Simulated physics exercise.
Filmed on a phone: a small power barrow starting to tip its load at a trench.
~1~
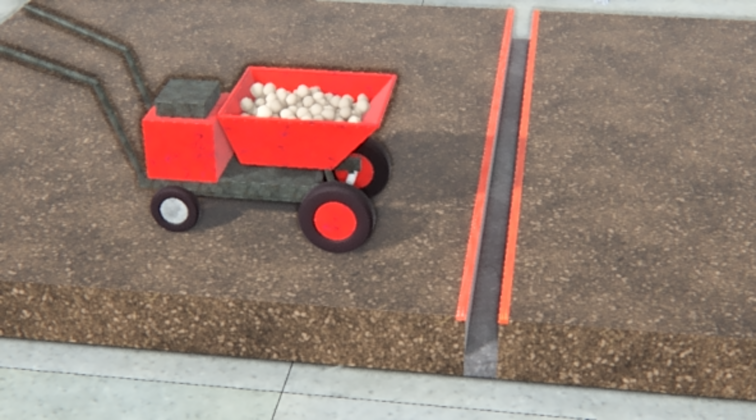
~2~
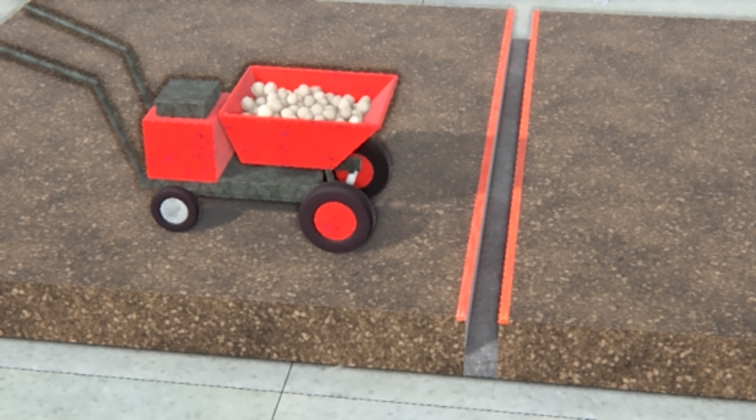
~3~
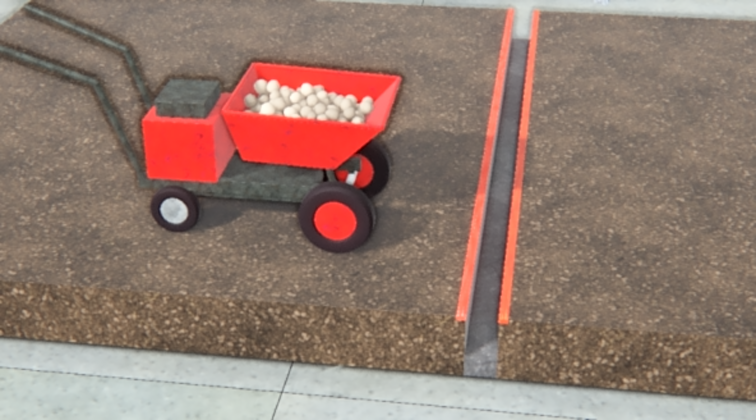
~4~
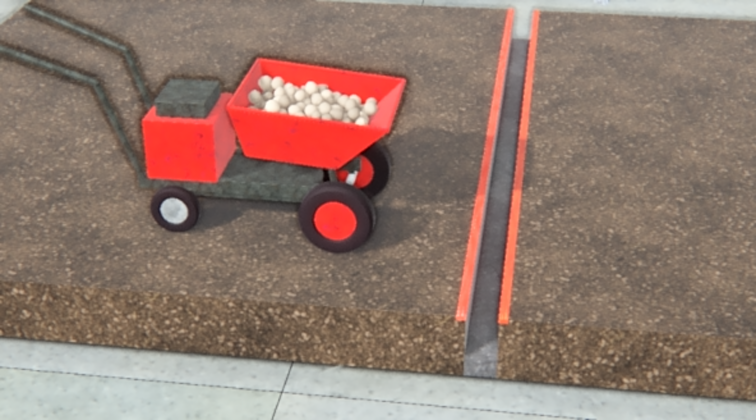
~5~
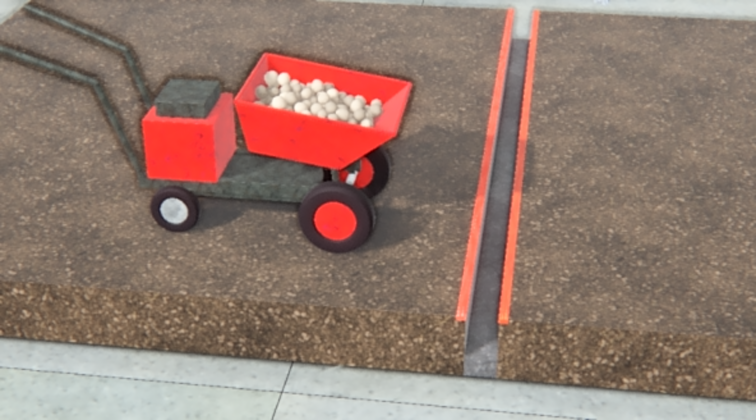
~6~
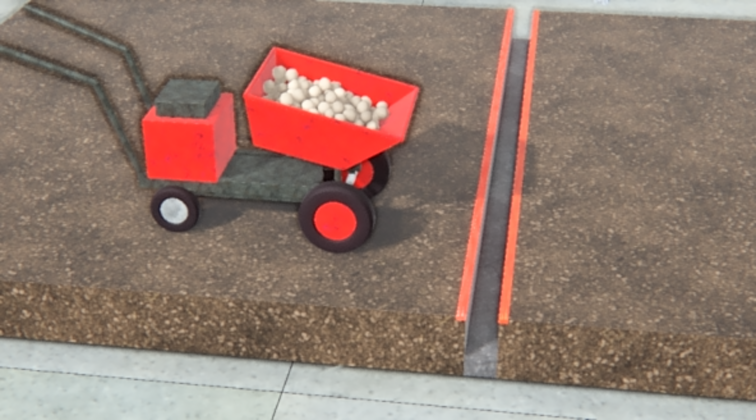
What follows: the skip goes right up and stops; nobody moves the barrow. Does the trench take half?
The trench takes the larger part.
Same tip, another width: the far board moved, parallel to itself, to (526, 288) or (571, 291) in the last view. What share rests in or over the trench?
Near 90 % and 90 %.
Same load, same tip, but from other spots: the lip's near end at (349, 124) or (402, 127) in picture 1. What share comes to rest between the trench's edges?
Near 50 % and 60 %.
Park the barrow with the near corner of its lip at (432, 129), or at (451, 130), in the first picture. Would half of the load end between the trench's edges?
First not half, then under half.
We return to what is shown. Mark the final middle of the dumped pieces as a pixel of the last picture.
Around (494, 243).
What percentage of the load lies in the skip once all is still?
It comes to 0 per cent or so.
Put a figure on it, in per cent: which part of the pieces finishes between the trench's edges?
Some 65 per cent.
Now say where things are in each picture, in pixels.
In the first frame, lip of the skip at (377, 126), level; top of the load at (300, 106), river pebbles; first edge of the trench at (467, 284); far edge at (507, 287), the trench under half as wide as the skip, and about as deep as wide.
In the second frame, lip of the skip at (378, 126), level; top of the load at (294, 110).
In the third frame, lip of the skip at (382, 128), tipped barely; top of the load at (297, 109).
In the fourth frame, lip of the skip at (387, 131), tipped barely; top of the load at (291, 102).
In the fifth frame, lip of the skip at (394, 134), tipped a little; top of the load at (297, 99).
In the sixth frame, lip of the skip at (401, 139), tipped a little; top of the load at (292, 95); first edge of the trench at (467, 284); far edge at (507, 287).
Soon after the last picture, skip tipped steeply; all in the skip.
A little later, skip tipped steeply; most in the skip; a small part short of the trench; a small part in or heaped over the trench; a stray few falling.
Later still, skip tipped right over; a small part in the skip; about a quarter short of the trench; about half in or heaped over the trench; about a quarter beyond it.
By the end, skip tipped right over; a stray few in the skip; a small part short of the trench; about two thirds in or heaped over the trench; about a quarter beyond it.
